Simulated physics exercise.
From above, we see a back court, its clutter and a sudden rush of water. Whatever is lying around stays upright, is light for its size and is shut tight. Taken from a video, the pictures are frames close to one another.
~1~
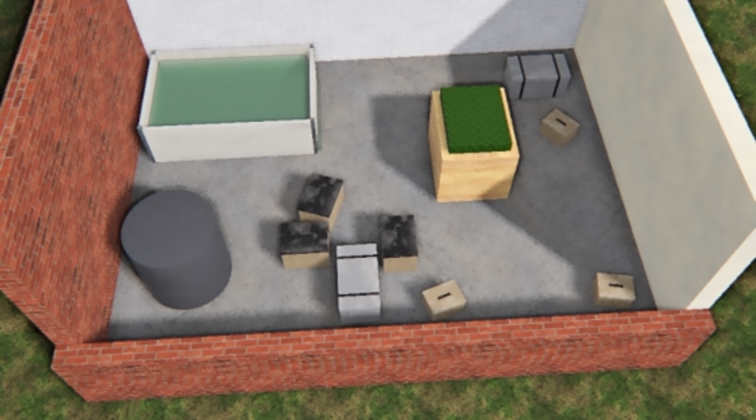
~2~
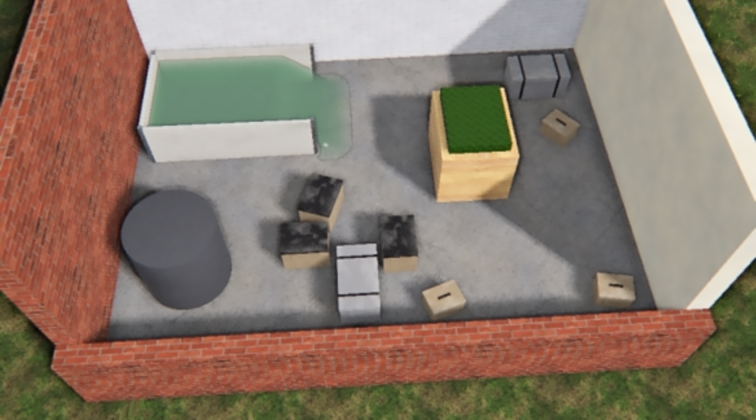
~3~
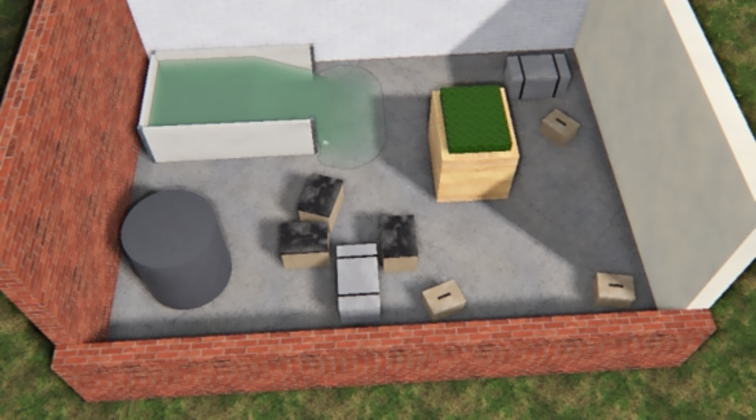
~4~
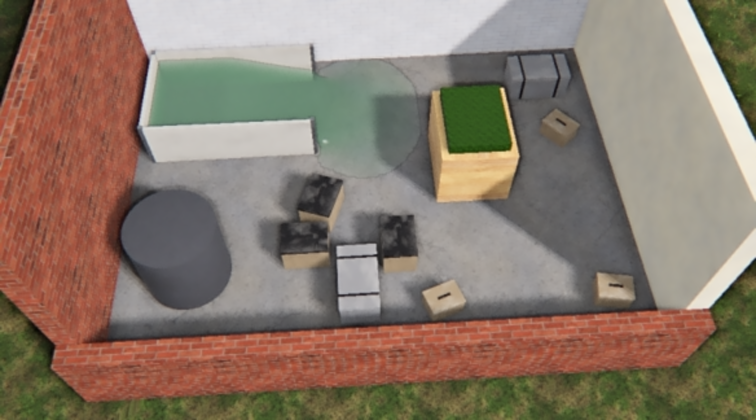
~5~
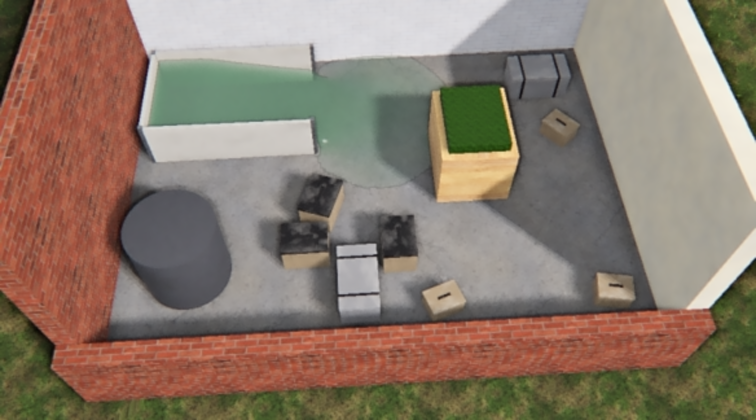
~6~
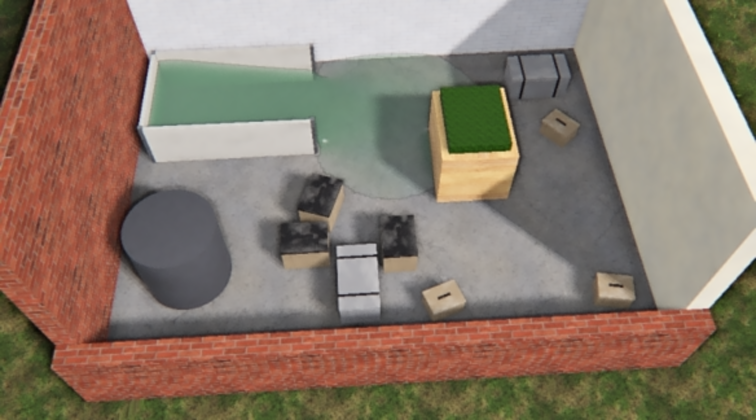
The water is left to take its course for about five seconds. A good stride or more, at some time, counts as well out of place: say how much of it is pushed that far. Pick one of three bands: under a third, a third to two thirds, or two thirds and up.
A third to two thirds.
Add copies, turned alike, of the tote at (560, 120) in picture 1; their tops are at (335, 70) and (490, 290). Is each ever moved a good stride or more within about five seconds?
Taking them in order, the first one goes the distance and the second one never gets that far.
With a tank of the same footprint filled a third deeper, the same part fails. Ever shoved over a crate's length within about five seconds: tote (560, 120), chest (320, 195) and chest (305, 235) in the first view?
Respectively, gets that far, never gets that far, never gets that far.
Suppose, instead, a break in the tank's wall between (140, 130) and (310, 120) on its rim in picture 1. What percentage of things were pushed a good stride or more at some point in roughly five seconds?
Close to 80 in a hundred.
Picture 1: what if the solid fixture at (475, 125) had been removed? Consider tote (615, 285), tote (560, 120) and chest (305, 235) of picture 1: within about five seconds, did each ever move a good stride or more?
In order: Got displaced, got displaced, stayed put.
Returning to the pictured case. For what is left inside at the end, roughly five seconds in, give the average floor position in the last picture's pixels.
I'd put it at roughly (422, 280).
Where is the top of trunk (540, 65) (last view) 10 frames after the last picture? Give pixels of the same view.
Somewhere near (565, 57).
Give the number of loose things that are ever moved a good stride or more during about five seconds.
My count comes to 4.
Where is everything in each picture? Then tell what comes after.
A trunk at (539, 67) rests on the ground; a chest at (321, 194), on the bottom; 0 of 8 have shifted, in the first picture.
A trunk at (539, 67) rests on the ground; a chest at (321, 194), on the bottom; 0 of 8 have shifted, in the second picture.
A trunk at (539, 67) rests on the ground; a chest at (321, 194) rests on the ground; 0 of 8 have shifted, in the third picture.
A trunk at (539, 67) rests on the ground; a chest at (321, 194), on the bottom; 0 of 8 have shifted, in the fourth picture.
A trunk at (539, 67), on the bottom; a chest at (321, 194) rests on the ground; 0 of 8 have shifted, in the fifth picture.
A trunk at (539, 67), on the bottom; a chest at (321, 194) rests on the ground; 0 of 8 have shifted, in the sixth picture.
A moment on, 0 of 8 are well off their spots; 0 afloat.
Next, 0 of 8 are well off their spots; 1 afloat.
Later, 2 of 8 are well off their spots; 3 afloat.
In the end, 4 of 8 are well off their spots, and 4 have been at some point; 4 afloat.
